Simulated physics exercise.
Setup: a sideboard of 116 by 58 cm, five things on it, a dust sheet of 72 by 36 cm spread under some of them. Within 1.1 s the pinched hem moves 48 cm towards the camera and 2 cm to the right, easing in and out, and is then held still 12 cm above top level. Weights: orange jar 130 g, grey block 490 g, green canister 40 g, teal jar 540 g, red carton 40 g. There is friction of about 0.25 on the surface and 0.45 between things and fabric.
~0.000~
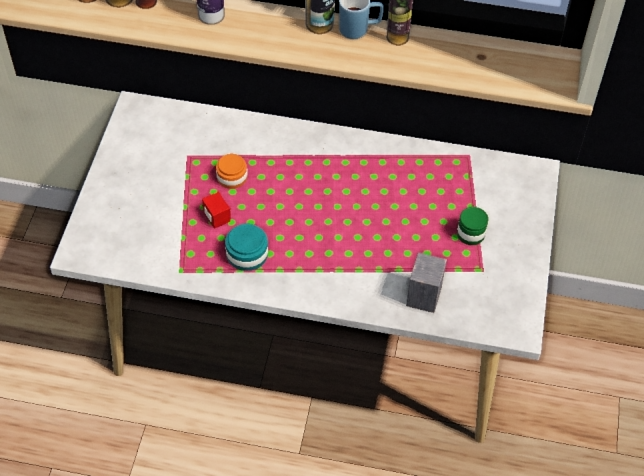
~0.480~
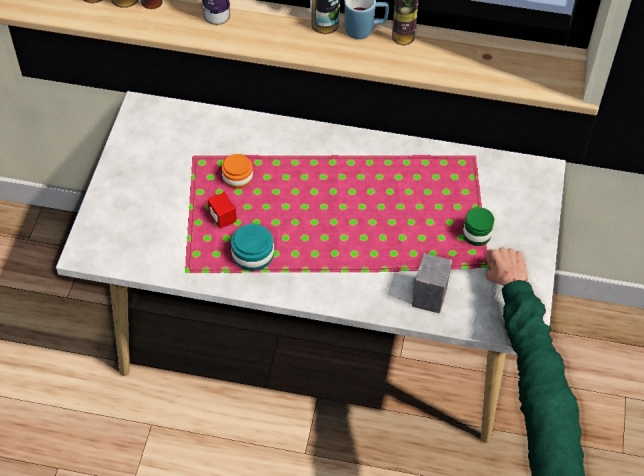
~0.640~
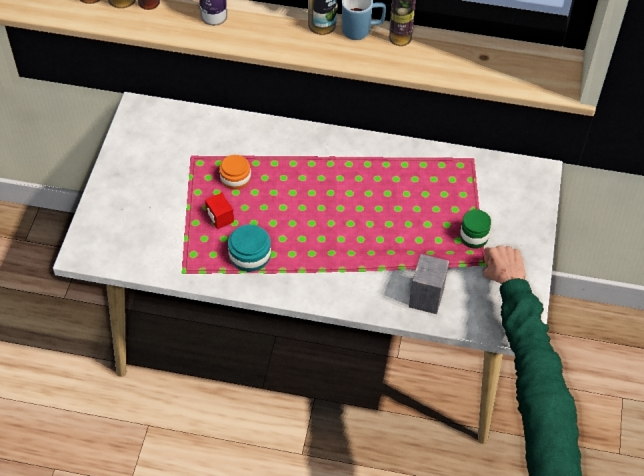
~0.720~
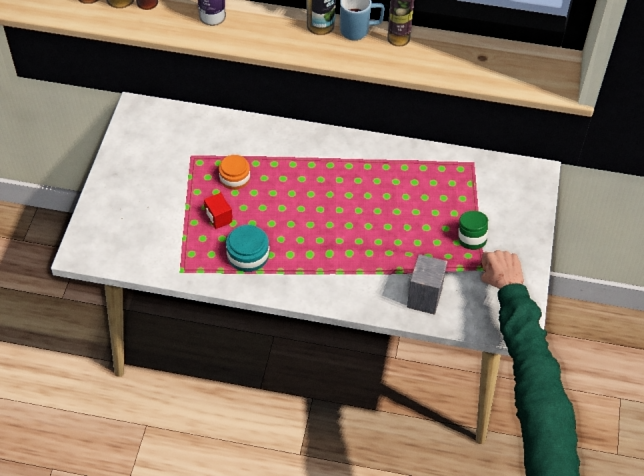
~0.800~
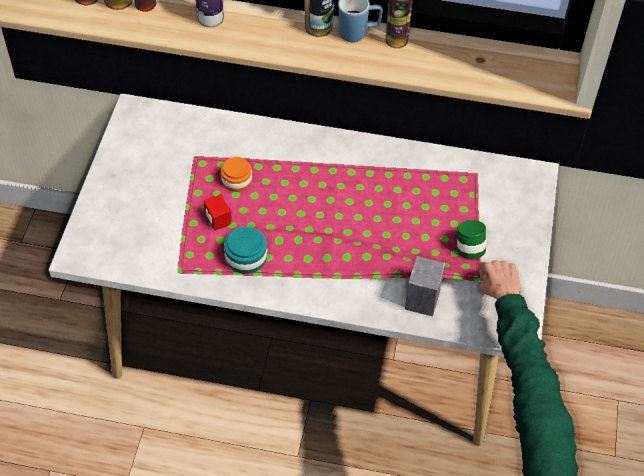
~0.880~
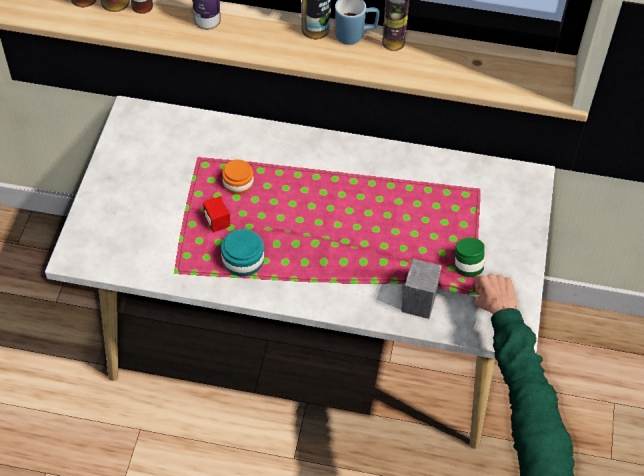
The clip opens on a pink, green-dotted cloth on a pale table, with an orange jar, red carton, teal jar and green canister on it and a grey block at its front edge. A green-sleeved arm reaches in, pinches the right front corner and draws it slightly towards the camera, the green canister shifting with it.
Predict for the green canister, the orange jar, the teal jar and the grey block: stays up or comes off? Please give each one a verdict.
Result: I reckon the green canister won't survive up there. I reckon the orange jar will survive up there. I reckon the teal jar will survive up there. I reckon the grey block won't survive up there.
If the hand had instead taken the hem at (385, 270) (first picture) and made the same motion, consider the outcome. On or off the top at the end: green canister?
Green canister: Still on top.
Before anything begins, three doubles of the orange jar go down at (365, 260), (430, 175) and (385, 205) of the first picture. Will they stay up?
In turn: Goes over, drops off, falls off.
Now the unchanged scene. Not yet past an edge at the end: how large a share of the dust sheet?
Near 50 in a hundred.
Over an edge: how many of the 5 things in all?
After counting, the figure is 2.
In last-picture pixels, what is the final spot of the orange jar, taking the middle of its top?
In the last view, the top sits at about (369, 225).
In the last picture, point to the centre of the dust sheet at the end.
Centre in the last view: Approx. (391, 329).
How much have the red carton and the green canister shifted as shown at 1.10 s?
For the red carton, 8 centimetres, and for the green canister, 25 centimetres.
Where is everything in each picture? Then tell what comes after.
Shows, green canister (474, 218); orange jar (231, 163); teal jar (246, 238); grey block (429, 269); dust sheet corners (179, 273) (187, 156) (470, 155) (484, 272), in the first frame.
Shows, dust sheet corners (185, 273) (193, 156); grip (490, 268), in the second frame.
Shows, green canister (477, 220); dust sheet corners (182, 273) (191, 156); grip (488, 266), in the third frame.
Shows, green canister (475, 222); dust sheet corners (180, 273) (191, 156); grip (486, 271), in the fourth frame.
Shows, orange jar (236, 166); green canister (474, 231); dust sheet corners (177, 273) (194, 156); grip (483, 280), in the fifth frame.
Shows, green canister (472, 249); orange jar (238, 169); teal jar (242, 243); grey block (423, 275); dust sheet corners (174, 274) (198, 157) (481, 189); grip (479, 294), in the sixth frame.
At 1.1 s, 100 % of the dust sheet is still over the top; green canister 23 cm off its start, orange jar 12 cm off its start, grey block 6 cm off its start.
At 1.3 s, 85 % of the dust sheet is still over the top; green canister 36 cm off its start, orange jar 22 cm off its start, grey block 18 cm off its start.
At 1.5 s, 60 % of the dust sheet is still over the top; green canister over the edge, orange jar 34 cm off its start at (355, 215), grey block over the edge.
At 1.7 s, 50 % of the dust sheet is still over the top; green canister over the edge, orange jar 39 cm off its start, grey block over the edge.
At 3.3 s, 50 % of the dust sheet is still over the top; green canister over the edge, orange jar 39 cm off its start at (369, 225), grey block over the edge, teal jar 18 cm off its start at (303, 282).
